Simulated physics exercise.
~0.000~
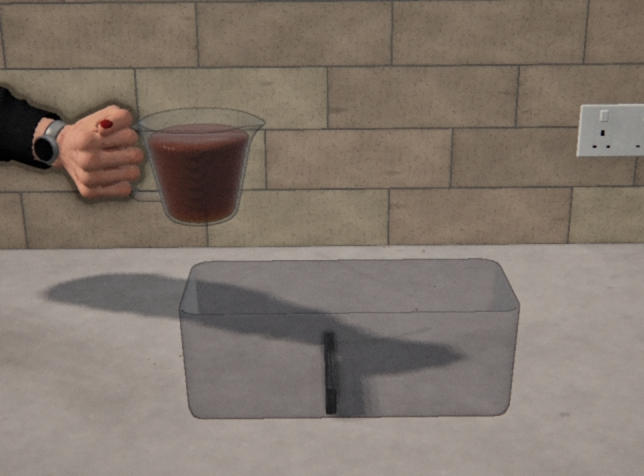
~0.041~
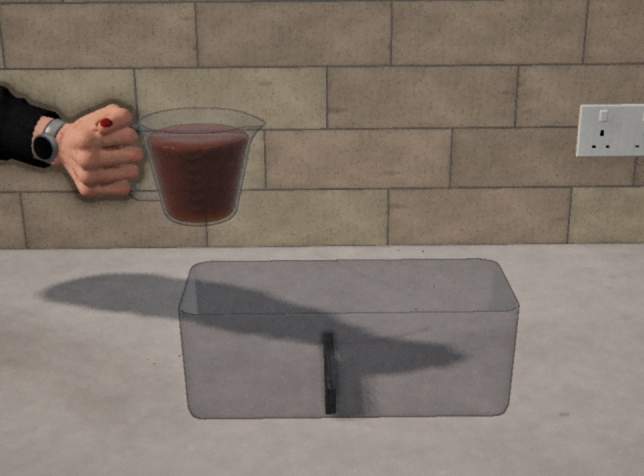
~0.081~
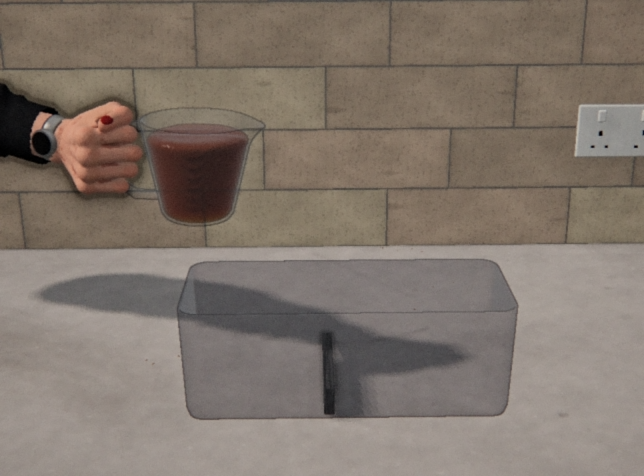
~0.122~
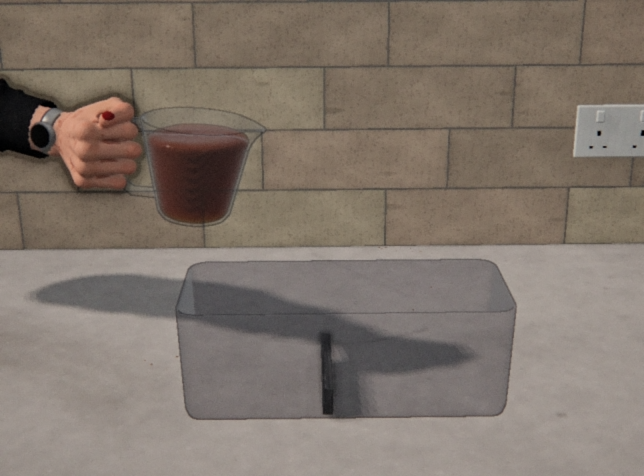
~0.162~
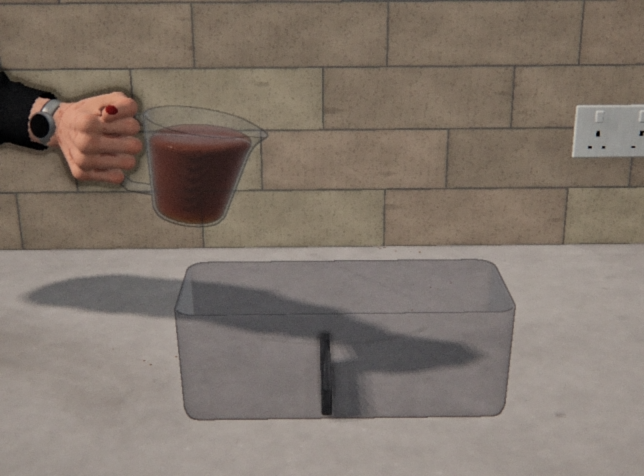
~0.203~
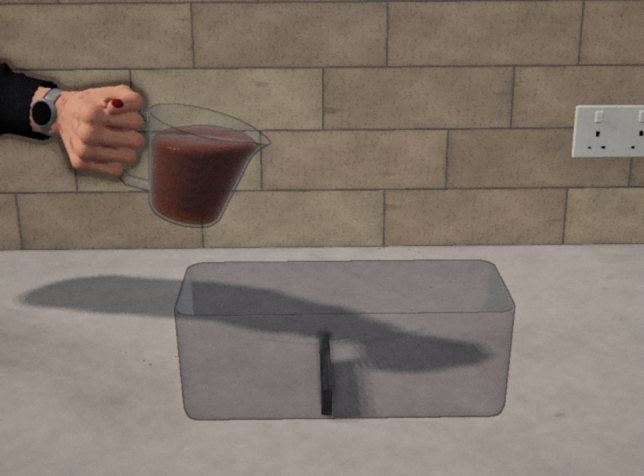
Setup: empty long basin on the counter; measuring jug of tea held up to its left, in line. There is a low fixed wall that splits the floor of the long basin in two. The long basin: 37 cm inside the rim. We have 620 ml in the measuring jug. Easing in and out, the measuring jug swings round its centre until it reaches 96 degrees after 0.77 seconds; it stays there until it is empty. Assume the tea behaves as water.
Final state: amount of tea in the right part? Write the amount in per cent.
Approximately 54 %.
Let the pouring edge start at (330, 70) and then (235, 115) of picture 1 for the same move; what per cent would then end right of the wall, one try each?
I'd say 90 percent on the first go, 15 percent on the next.
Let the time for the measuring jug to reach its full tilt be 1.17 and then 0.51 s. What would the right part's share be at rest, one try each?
The first try gives 65 percent and the second 50 percent.
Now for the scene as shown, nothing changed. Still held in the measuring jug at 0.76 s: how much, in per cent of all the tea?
Roughly 14 per cent.
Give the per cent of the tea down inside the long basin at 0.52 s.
At that time the basin holds about 10 per cent of the liquid.
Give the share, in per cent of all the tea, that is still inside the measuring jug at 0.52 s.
Remaining: Near 62 % of the total.
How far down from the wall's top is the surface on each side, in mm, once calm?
Left about 22 mm, while the right is about 22 mm.
After 0.52 s the tilt is 74° and 63 per cent is still to pour, 2 is left of the wall and 8 right of it.
After 0.76 s the tilt is 96° and 15 per cent is still to pour, 25 is left of the wall and 45 right of it.
After 1.00 s the tilt is 96° and 1 per cent is still to pour, 43 is left of the wall and 53 right of it.
After 1.27 s the tilt is 96° and 0 per cent is still to pour, 45 is left of the wall and 54 right of it.
In the end 45 per cent lies left of the wall, 54 right of it and 0 outside.
